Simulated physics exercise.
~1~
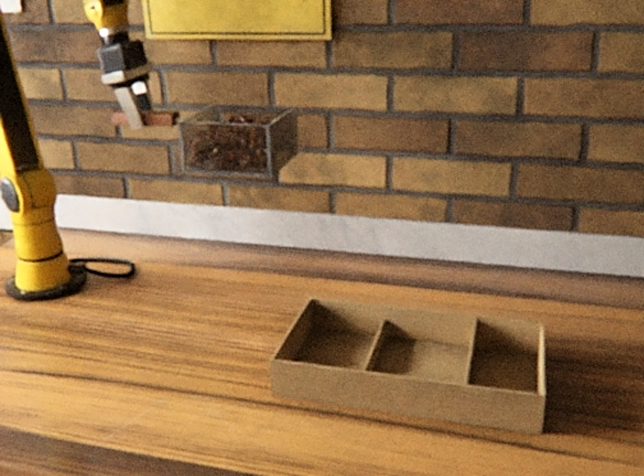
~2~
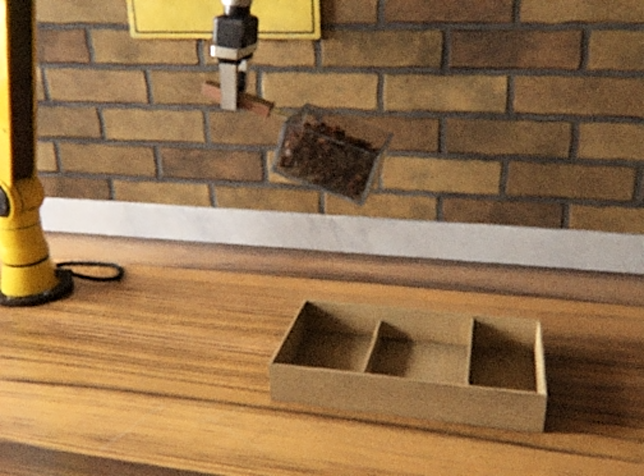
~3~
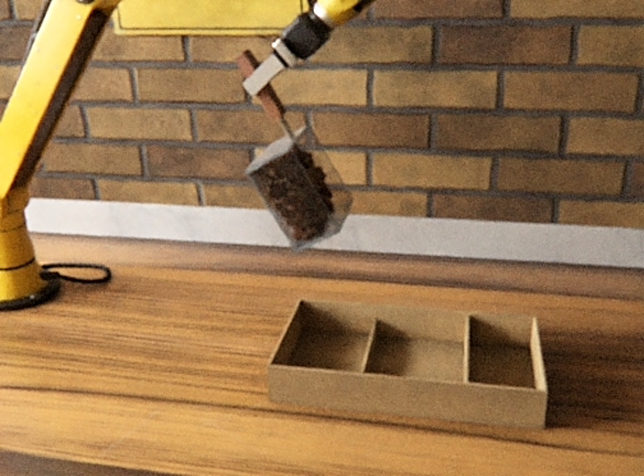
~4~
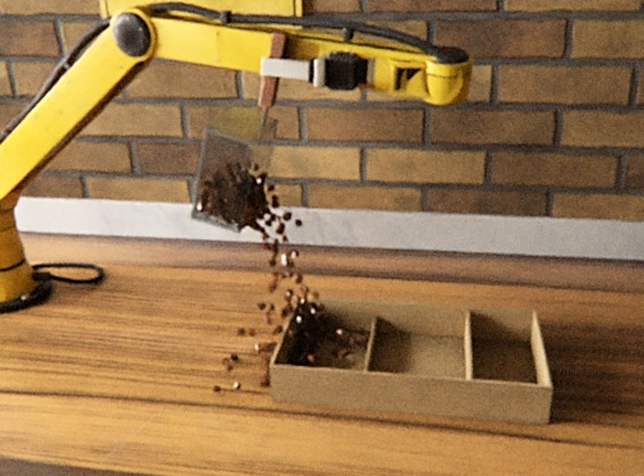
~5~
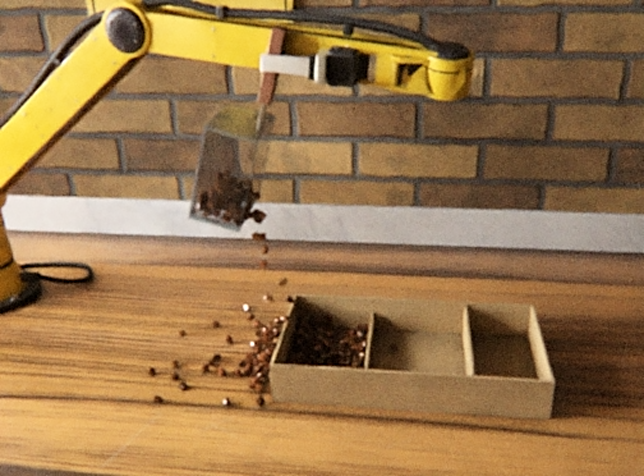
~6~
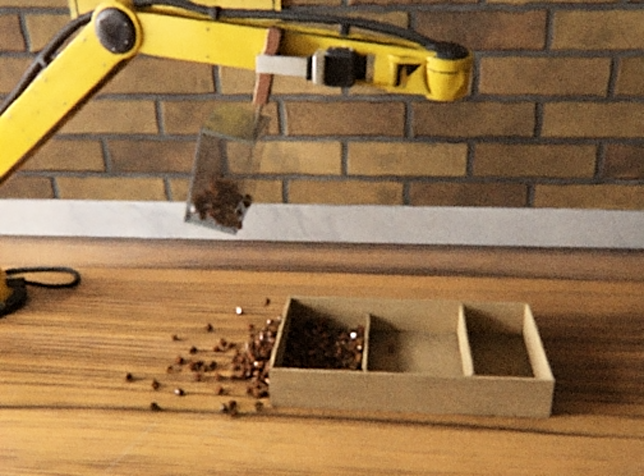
On a wooden table by a brick wall, a yellow robot arm tips brown pellets into a divided tray's left compartment, spilling some.
